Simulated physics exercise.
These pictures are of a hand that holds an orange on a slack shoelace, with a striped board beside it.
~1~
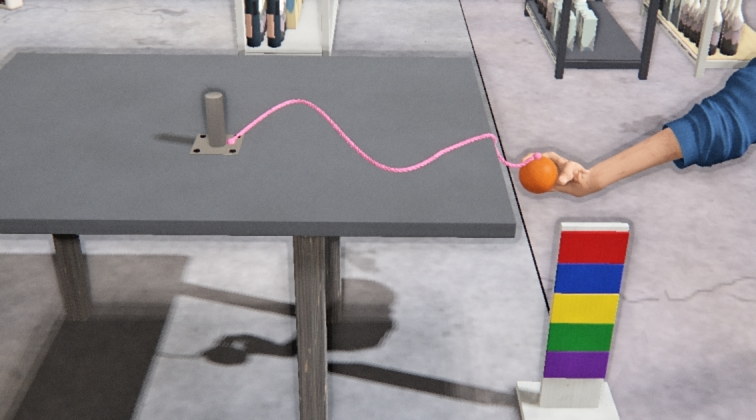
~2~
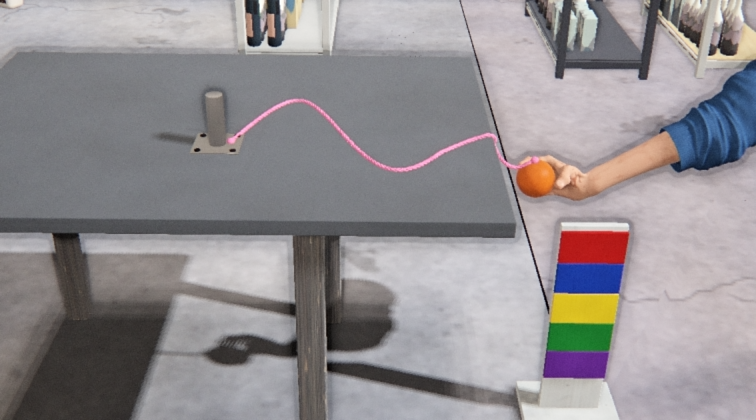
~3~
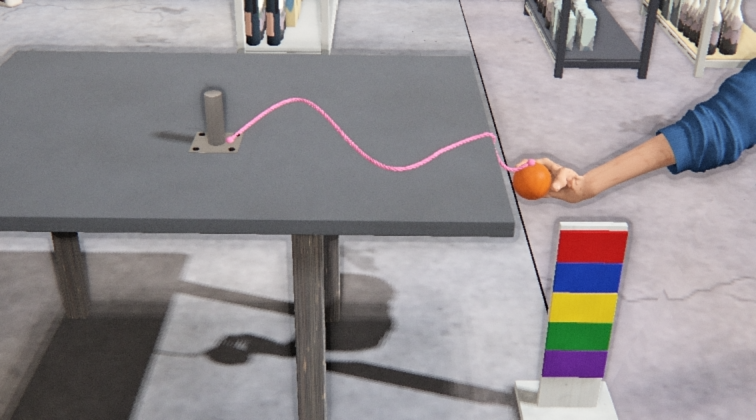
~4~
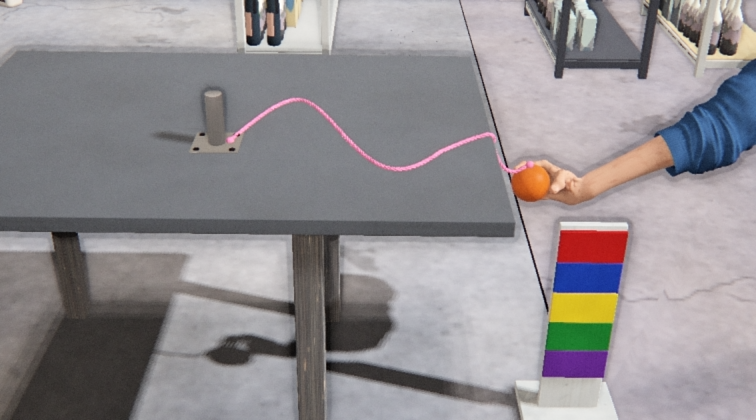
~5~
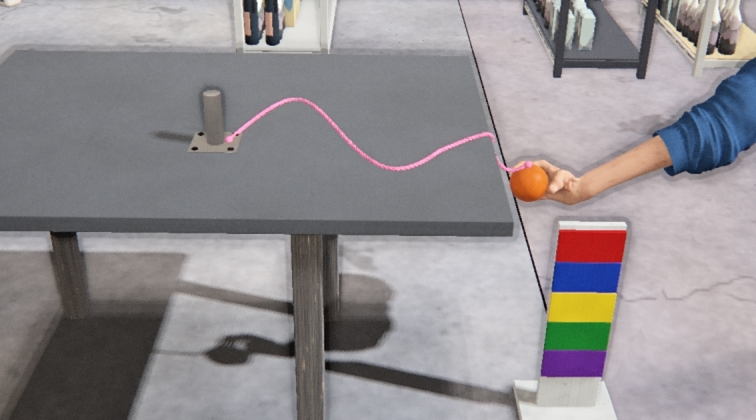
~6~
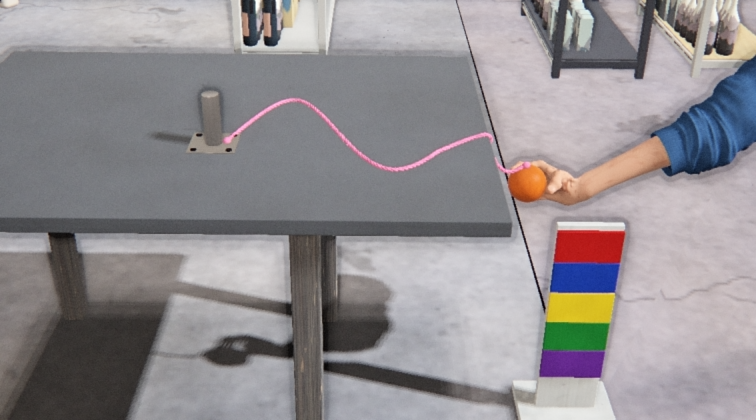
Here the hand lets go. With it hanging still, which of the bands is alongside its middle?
The band alongside its middle is purple.
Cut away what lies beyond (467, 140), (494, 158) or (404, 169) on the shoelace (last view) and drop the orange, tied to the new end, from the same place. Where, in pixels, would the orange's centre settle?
Near (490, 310), (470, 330) and (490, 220).
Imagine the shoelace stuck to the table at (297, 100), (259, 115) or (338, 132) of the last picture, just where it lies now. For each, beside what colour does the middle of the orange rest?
In order: Yellow; green; blue.
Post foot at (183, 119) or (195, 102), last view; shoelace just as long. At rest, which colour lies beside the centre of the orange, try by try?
For the first try, green; for the second, green.
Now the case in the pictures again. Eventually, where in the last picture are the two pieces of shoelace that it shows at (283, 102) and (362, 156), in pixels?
At (343, 135), then (486, 152).
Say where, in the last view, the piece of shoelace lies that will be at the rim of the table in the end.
Around (350, 145).
Soon after, orange near (500, 358); level with purple.
Then, orange near (440, 326); level with green.
Further on, orange near (492, 357); level with purple.
At rest, orange near (459, 353); level with purple. The purple one.
